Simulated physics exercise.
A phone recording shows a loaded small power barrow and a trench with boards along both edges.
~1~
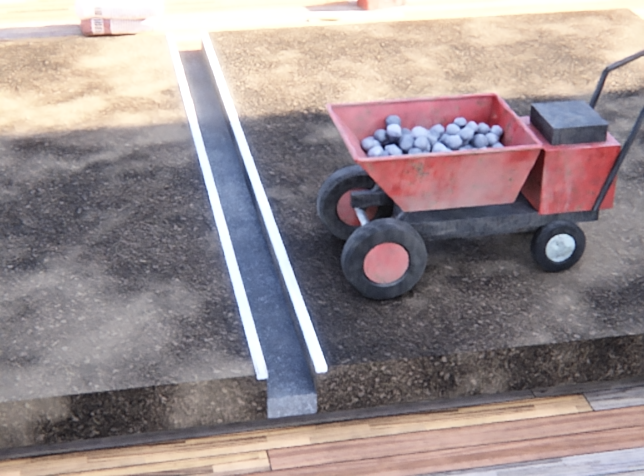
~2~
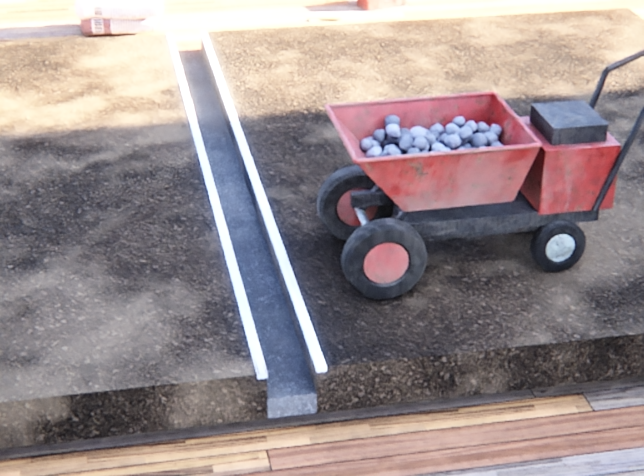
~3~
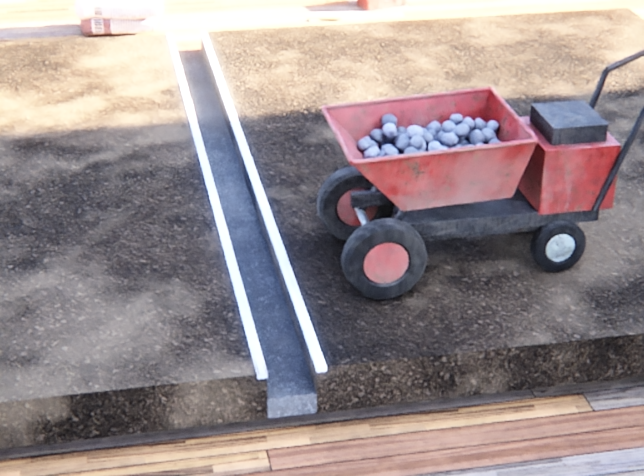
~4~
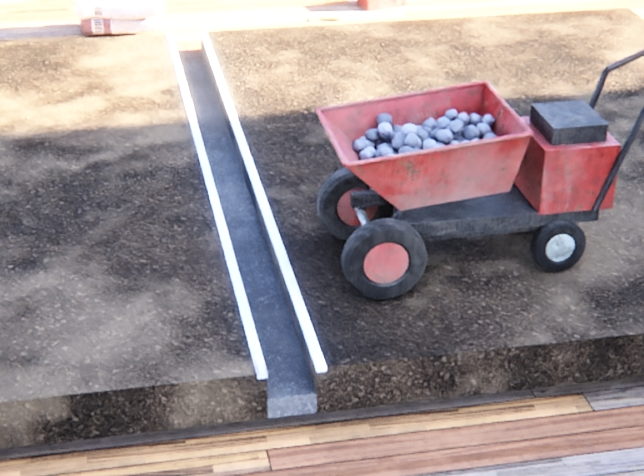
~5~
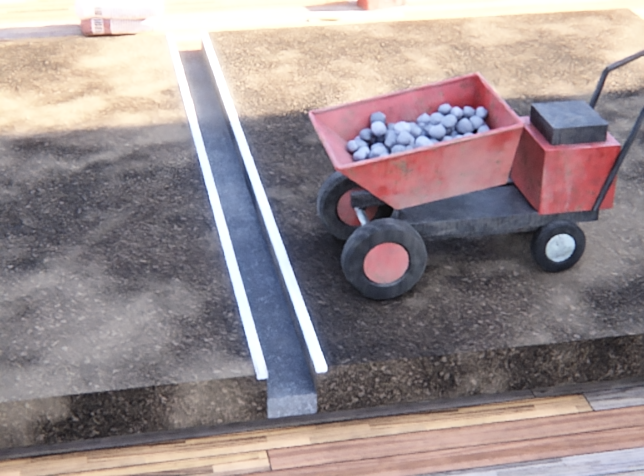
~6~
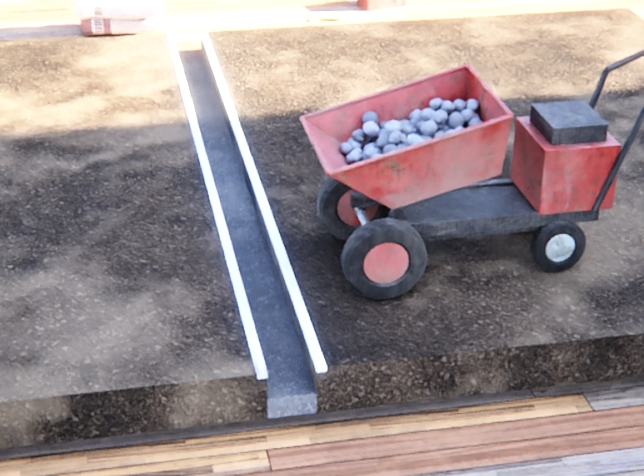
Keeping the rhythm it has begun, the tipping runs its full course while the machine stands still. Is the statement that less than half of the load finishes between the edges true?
I predict the trench will fail to catch most of it.
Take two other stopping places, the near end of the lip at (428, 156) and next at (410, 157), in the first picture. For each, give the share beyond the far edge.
Roughly 10 per cent, then roughly 10 per cent.
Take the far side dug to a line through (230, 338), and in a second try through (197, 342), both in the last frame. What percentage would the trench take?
60 % then 90 %, roughly.
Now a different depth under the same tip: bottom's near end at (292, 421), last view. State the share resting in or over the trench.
30 %.
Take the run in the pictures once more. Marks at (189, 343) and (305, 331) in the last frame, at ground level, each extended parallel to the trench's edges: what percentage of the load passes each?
First roughly 20 percent, then 100 percent.
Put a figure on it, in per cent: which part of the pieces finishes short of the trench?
Around 0 per cent.
Just after the last frame, skip tipped steeply; every one in the skip.
A moment on, skip tipped steeply; the larger part in the skip; just a few in or heaped over the trench; roughly a quarter beyond it; just a few falling.
Further on, skip tipped right over; about a tenth in the skip; roughly a quarter in or heaped over the trench; the larger part beyond it.
When it is over, skip tipped right over; just a few in the skip; roughly a quarter in or heaped over the trench; roughly two thirds beyond it.
